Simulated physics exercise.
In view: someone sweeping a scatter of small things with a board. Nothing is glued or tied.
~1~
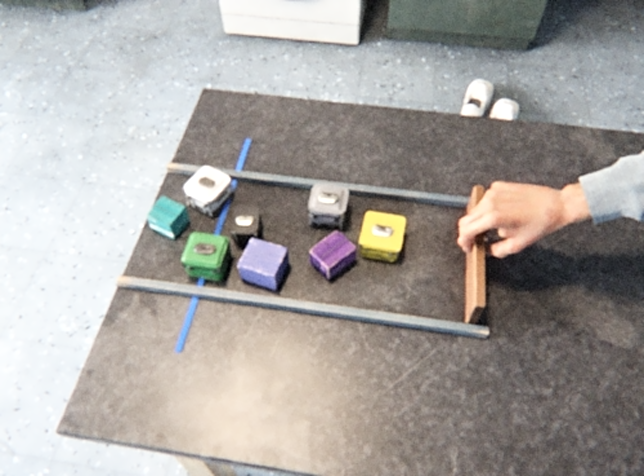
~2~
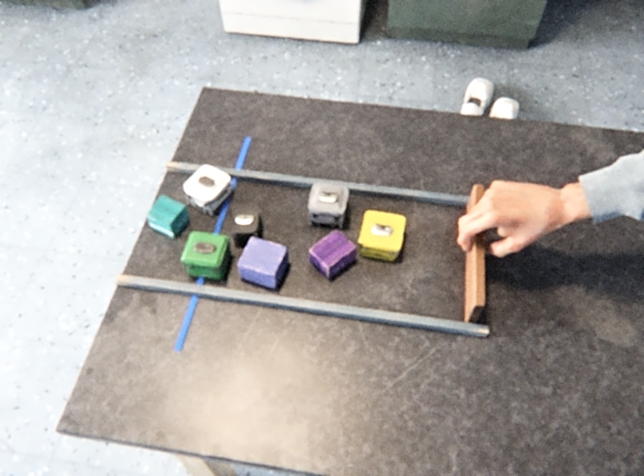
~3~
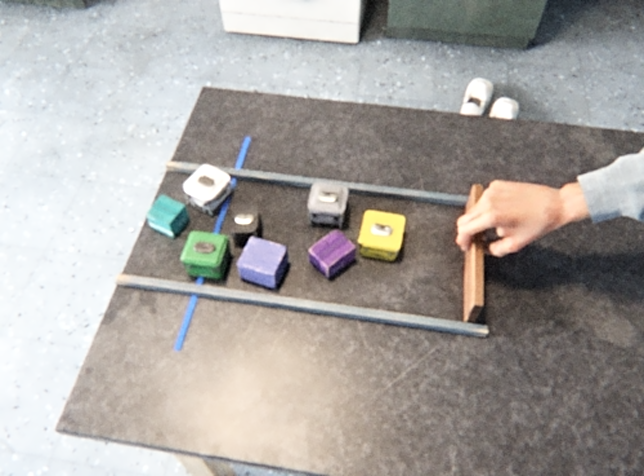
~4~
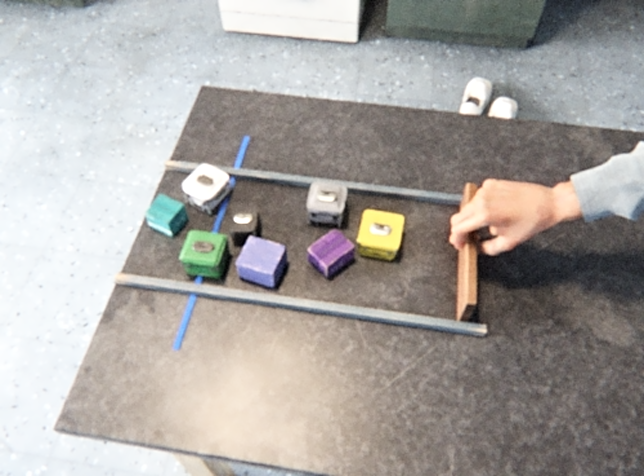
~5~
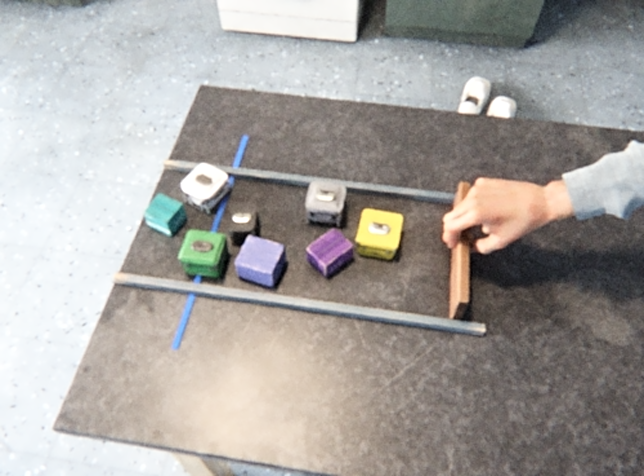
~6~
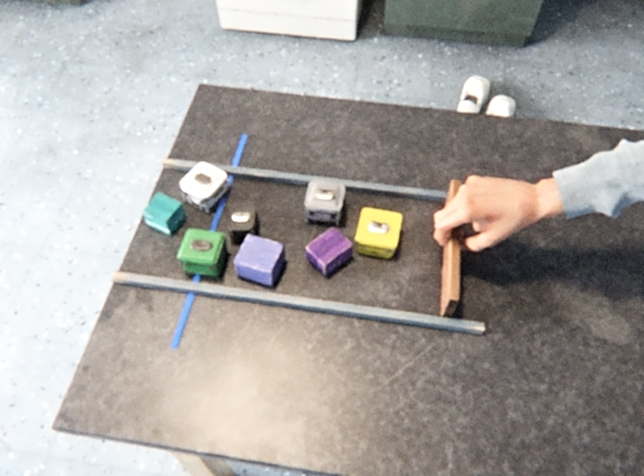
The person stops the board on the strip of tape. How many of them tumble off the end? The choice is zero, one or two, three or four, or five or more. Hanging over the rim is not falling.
Here the number that fall off is one or two.
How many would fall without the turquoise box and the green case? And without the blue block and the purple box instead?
The counts: 0 and 0.
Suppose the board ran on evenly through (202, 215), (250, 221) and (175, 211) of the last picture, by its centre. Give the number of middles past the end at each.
Place by place, 2, 0 and 5.
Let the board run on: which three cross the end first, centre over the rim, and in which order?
They are the green case, the turquoise box, the white case.
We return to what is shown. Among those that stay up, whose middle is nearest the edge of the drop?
The turquoise box ends nearest.
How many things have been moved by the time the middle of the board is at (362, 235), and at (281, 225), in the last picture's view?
By then 3, and 6.
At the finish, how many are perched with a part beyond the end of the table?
Overhanging: 2.
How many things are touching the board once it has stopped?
That makes 3.
Early on, none off yet; turquoise box at rest near (165, 214); white case at rest near (205, 187); green case at rest near (204, 253).
A while later, none off yet; turquoise box at rest near (165, 214); white case travelled a little near (197, 184); green case travelled about its own width near (150, 246).
Finally, the number that fall off is one or two; lost, green case.
